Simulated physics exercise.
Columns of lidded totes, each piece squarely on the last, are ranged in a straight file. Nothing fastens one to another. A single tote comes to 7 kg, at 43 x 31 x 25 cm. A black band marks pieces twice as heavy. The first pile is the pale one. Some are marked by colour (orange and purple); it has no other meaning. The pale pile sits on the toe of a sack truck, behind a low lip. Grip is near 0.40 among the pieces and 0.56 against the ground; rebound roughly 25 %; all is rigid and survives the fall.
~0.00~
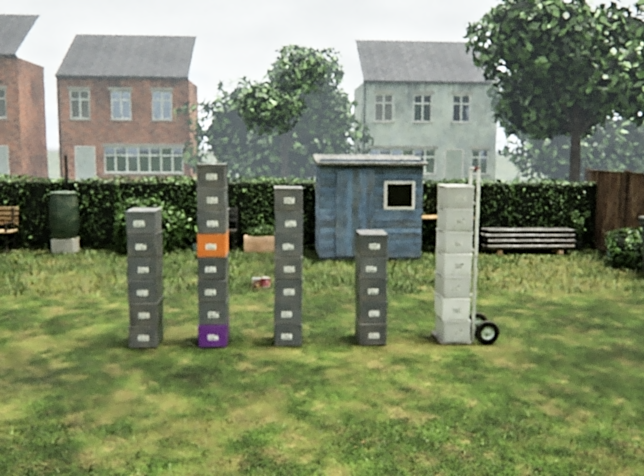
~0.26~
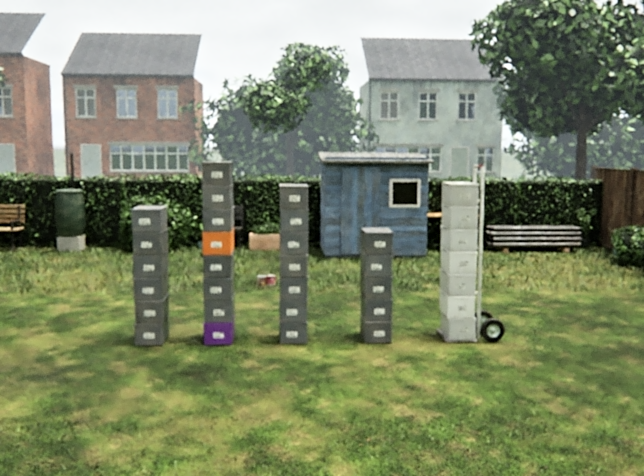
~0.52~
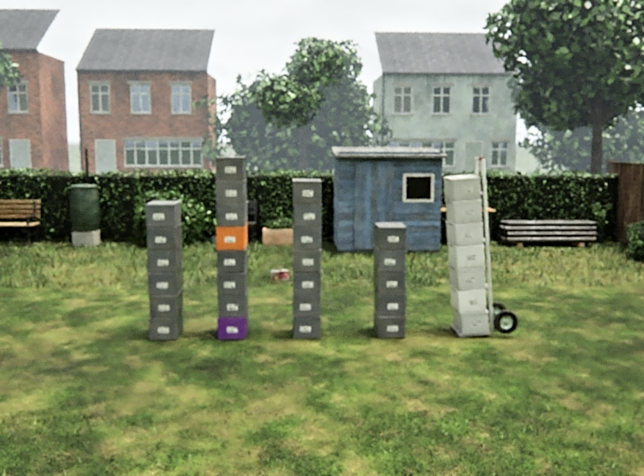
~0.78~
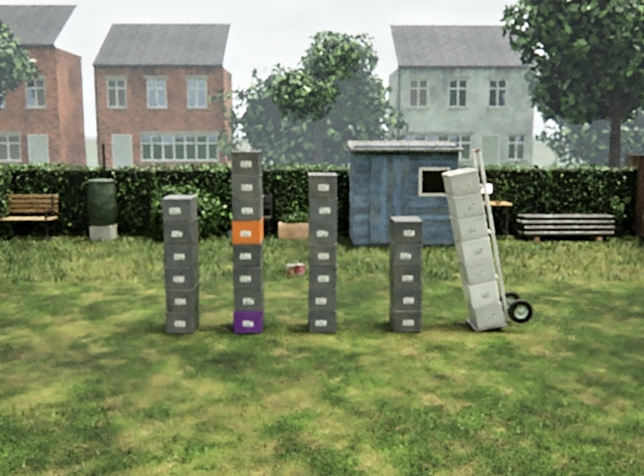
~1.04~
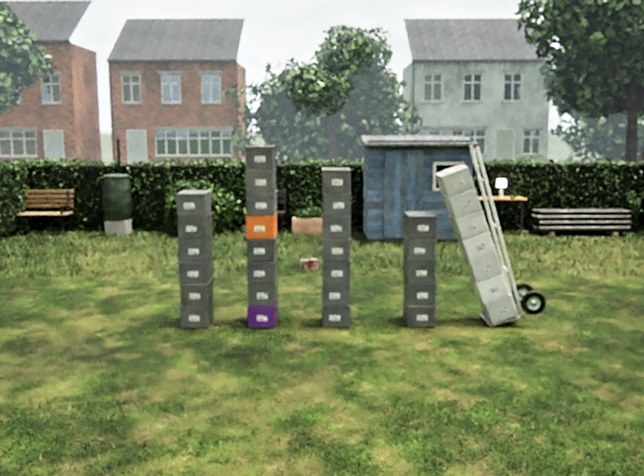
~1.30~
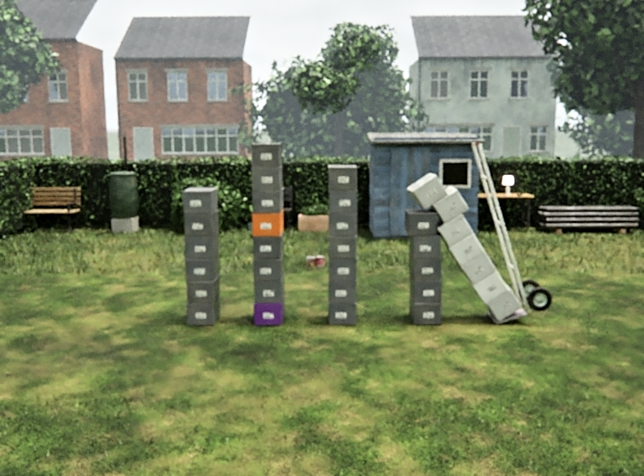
A pale stack of boxes on a hand truck leaned gradually left toward a row of dark stacks on the grass, then its upper boxes bent over farther, reaching the shortest dark stack.
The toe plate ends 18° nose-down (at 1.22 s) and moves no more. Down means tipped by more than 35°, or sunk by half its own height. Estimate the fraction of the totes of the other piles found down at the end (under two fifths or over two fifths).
Over two fifths of them.
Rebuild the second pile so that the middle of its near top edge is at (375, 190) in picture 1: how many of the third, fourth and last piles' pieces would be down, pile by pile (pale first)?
In that case third 7, fourth 8, last 5.
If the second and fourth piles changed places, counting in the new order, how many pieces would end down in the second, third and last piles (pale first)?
In that case second 8, third 6, last 6.
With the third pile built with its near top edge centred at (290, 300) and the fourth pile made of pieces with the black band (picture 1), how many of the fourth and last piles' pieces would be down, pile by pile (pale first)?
In that case fourth 0, last 0.
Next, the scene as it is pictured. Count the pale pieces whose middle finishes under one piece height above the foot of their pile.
2 pale pieces.
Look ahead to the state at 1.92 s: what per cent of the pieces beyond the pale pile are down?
15 per cent by then.
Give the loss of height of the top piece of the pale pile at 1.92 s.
Roughly 40 cm.
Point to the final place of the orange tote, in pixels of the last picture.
Around (139, 282).
After 1.92 s, 7 of the pale pile down; 4 of the 26 other totes down.
After 2.88 s, 7 of the pale pile down; 10 of the 26 other totes down; purple tote leaning 20°; orange tote leaning 20°.
After 3.78 s, 7 of the pale pile down; 22 of the 26 other totes down; orange tote leaning 50°, 64 cm lower; purple tote leaning 31°.
At rest (5.2 s), 7 of the pale pile down; 22 of the 26 other totes down; orange tote leaning 31°, 66 cm lower; purple tote shifted 34 mm. That is 85 per cent. As the last picture would show them, middles, orange tote near (139, 281), purple tote near (266, 310).
